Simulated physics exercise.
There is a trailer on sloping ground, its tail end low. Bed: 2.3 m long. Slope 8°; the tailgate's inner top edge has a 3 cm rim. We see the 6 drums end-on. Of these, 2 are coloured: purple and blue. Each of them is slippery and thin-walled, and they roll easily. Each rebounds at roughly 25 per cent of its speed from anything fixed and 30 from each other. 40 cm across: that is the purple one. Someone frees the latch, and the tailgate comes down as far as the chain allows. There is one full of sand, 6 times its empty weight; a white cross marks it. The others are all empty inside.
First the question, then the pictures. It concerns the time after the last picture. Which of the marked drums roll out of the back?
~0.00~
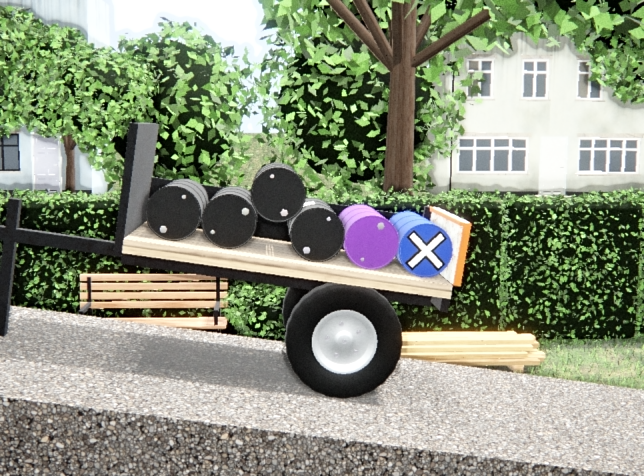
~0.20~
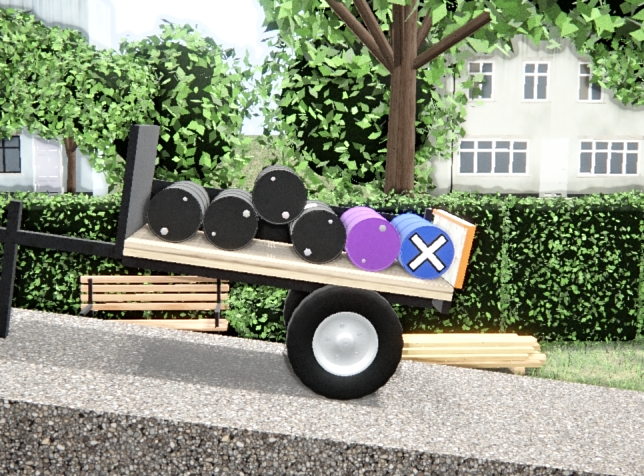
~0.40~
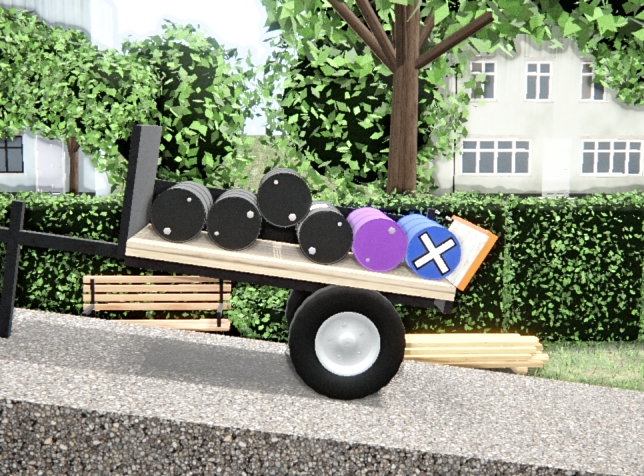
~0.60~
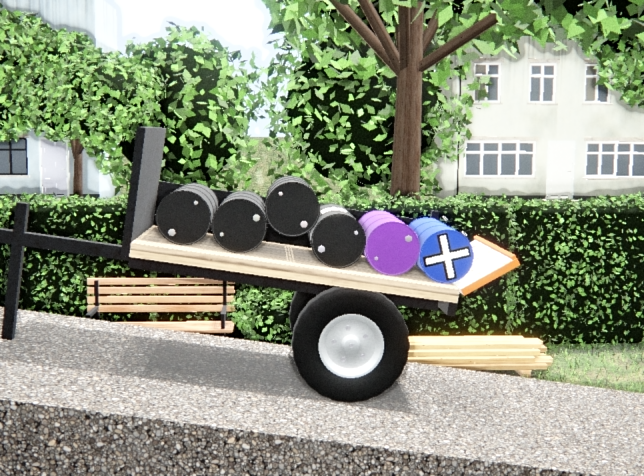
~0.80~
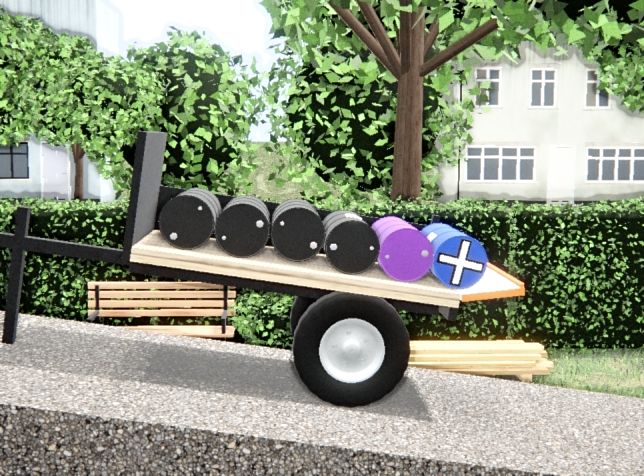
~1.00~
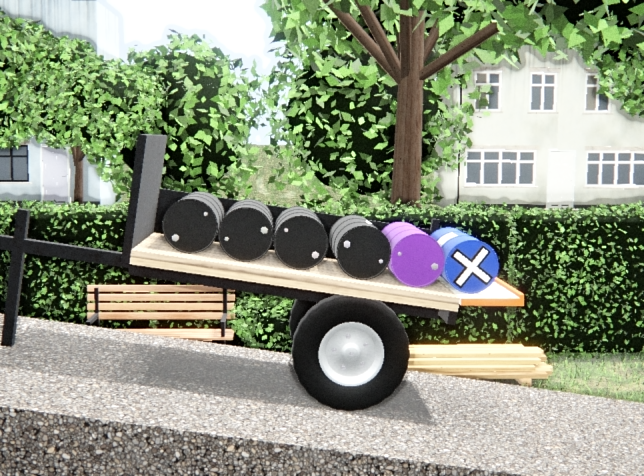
Result: Purple is going to be contained; blue is going to be contained.
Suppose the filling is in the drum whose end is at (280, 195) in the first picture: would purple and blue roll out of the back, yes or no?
Well, purple? Yes, it will. Blue? Yes, it will.
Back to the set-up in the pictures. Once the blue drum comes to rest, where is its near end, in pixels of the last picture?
Roughly (504, 266).
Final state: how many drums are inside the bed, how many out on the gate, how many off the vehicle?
5, 1 and 0.
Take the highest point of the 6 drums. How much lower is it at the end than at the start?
The top drops by around 20 cm.
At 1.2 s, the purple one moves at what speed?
0.4 m/s or so.
After 1.2 s, purple is on the bed, 25 cm short of the hinge, rolling right; blue is on the gate, 15 cm past the hinge, rolling right; 0 gone off the back.
After 1.4 s, purple is on the bed, 15 cm short of the hinge, rolling right; blue is on the gate, 25 cm past the hinge, rolling right; 0 gone off the back.
At rest (1.8 s), purple is on the bed, 10 cm short of the hinge; blue is on the gate, 30 cm past the hinge; 0 gone off the back.
